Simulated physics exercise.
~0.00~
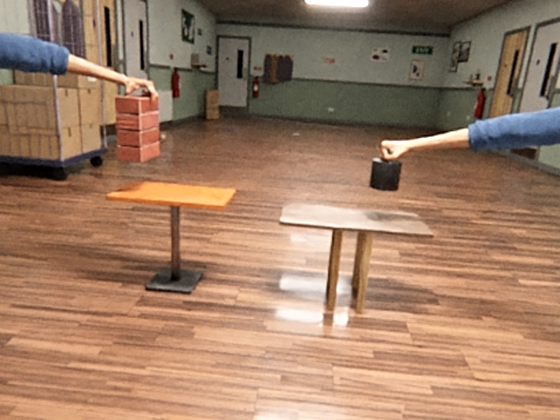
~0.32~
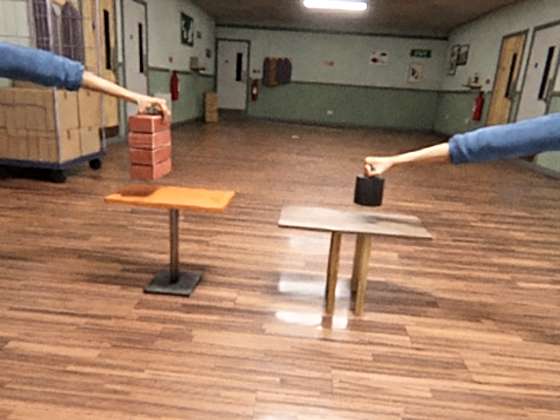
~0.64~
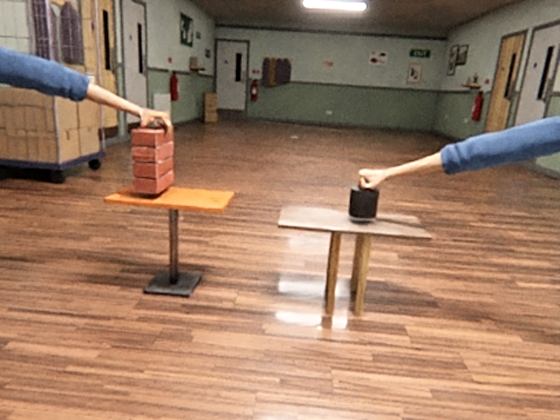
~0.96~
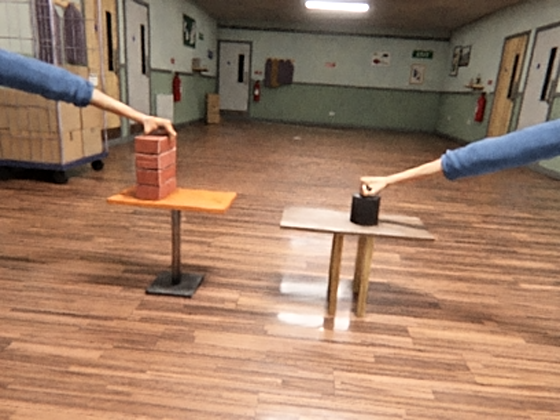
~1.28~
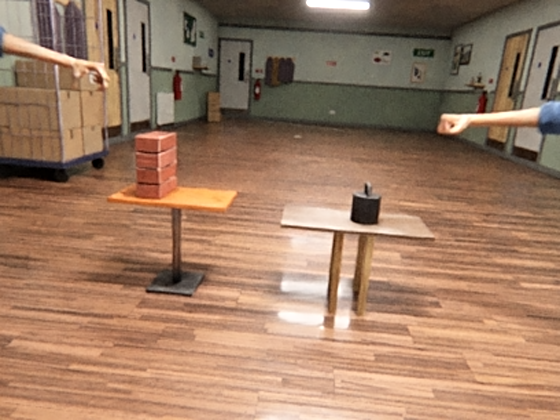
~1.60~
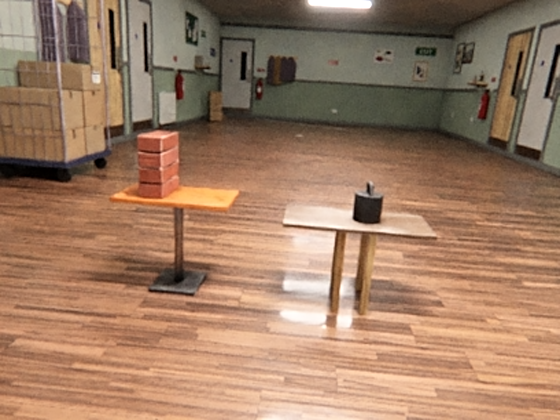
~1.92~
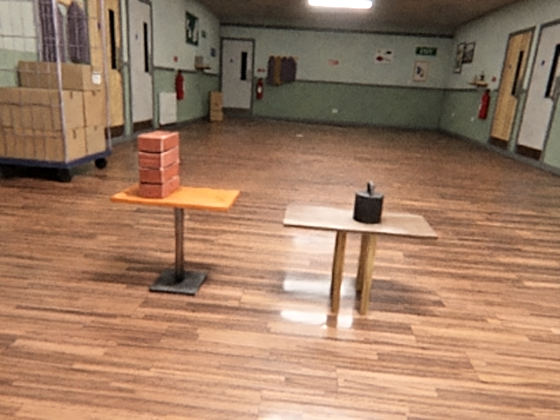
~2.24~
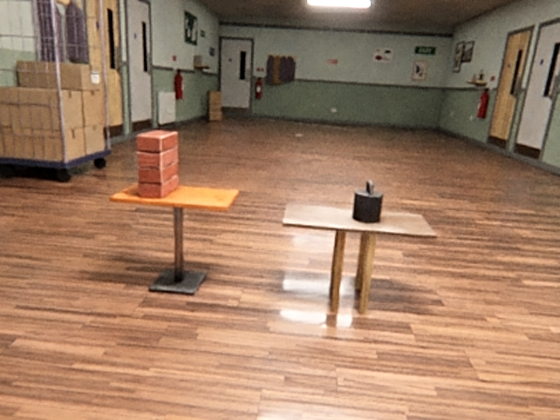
Two hands lowering a stack of red bricks and a dark cylinder onto separate small tables, then withdrawing, both tables staying upright.
